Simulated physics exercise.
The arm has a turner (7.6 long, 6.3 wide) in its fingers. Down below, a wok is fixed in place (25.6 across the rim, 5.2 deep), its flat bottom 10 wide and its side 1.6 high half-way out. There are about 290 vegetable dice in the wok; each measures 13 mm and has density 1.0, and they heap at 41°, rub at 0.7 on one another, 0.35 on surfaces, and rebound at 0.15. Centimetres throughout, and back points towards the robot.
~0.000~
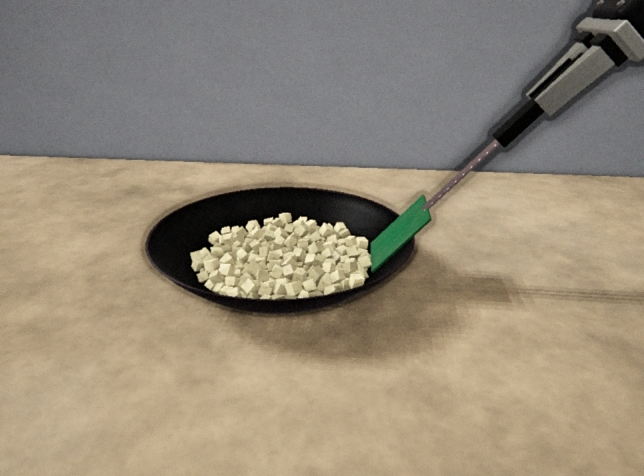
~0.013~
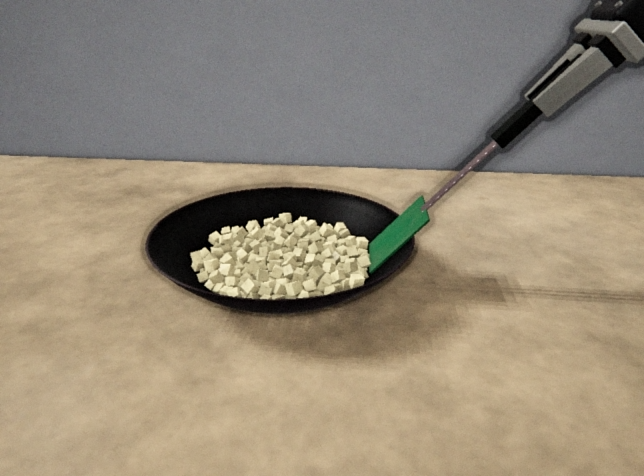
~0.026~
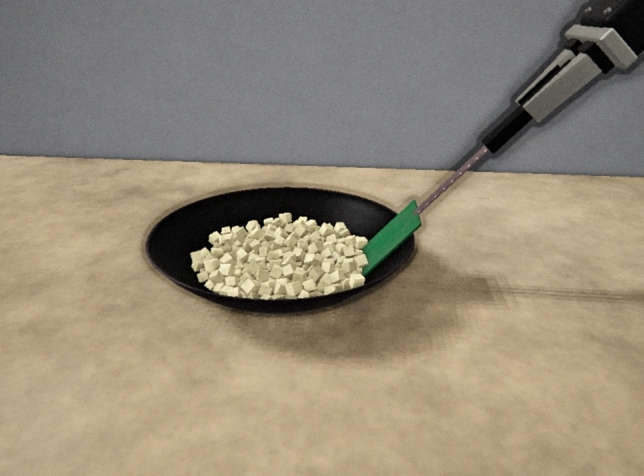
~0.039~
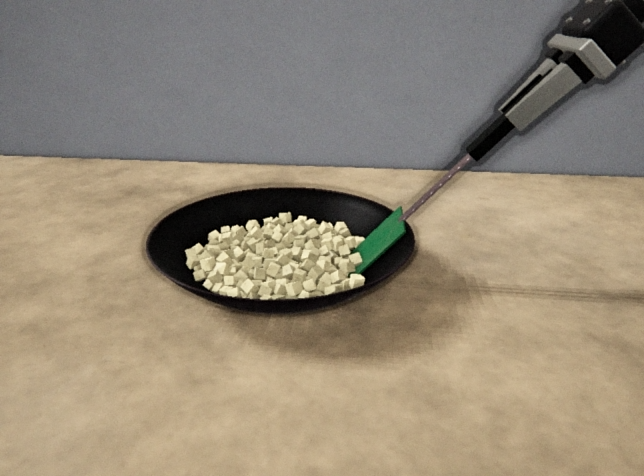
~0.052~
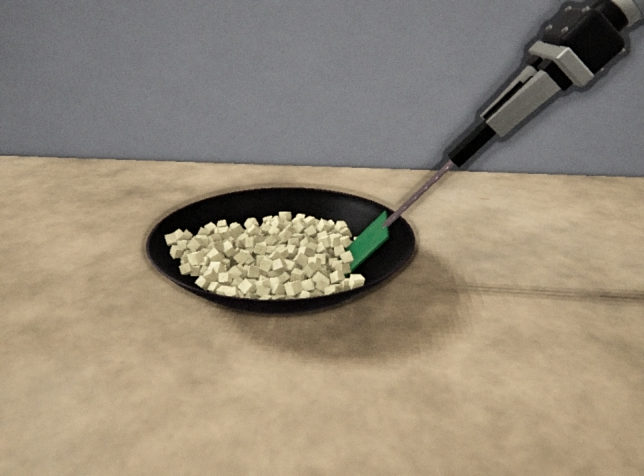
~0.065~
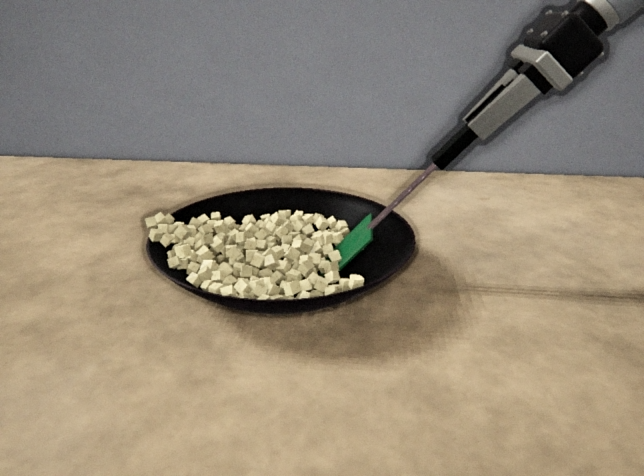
A robotic arm holding a green turner barely moved at first, then slid it leftward through a black wok, pushing the heap of pale vegetable cubes across toward the left rim.
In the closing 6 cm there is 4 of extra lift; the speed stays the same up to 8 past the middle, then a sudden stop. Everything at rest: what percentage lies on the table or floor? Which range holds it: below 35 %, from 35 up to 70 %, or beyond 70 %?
The range from 35 up to 70 %.
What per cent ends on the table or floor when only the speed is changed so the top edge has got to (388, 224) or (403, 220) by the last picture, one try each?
Try one roughly 45 per cent; try two roughly 30 per cent.
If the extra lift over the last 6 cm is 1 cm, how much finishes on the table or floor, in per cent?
Result: Approx. 50 %.
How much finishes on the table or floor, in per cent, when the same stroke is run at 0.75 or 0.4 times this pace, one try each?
Estimates in order: 45 per cent, 35 per cent.
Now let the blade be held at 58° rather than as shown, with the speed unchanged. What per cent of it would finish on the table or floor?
It would be near 50 per cent.
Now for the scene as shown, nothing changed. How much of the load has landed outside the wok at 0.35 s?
That would be near 35 per cent, give or take.
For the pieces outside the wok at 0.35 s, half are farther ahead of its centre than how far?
I'd say some 24 centimetres.
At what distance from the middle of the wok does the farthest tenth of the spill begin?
50 centimetres, give or take.
After 0.10 s, sloping 49°, highest piece 10 above the table; 280 in the wok, 12 on the blade or in flight.
After 0.13 s, sloping 49°, highest piece 13 above the table; 261 in the wok, 31 on the blade or in flight.
After 0.35 s, sloping 49°, highest piece 14 above the table; 164 in the wok, 95 on the table or floor, 33 on the blade or in flight.
After 1.40 s, sloping 49°, highest piece 5 above the table; 164 in the wok, 128 on the table or floor.
In the end, 164 in the wok, 128 on the table or floor. That is 44 % on the table or floor.
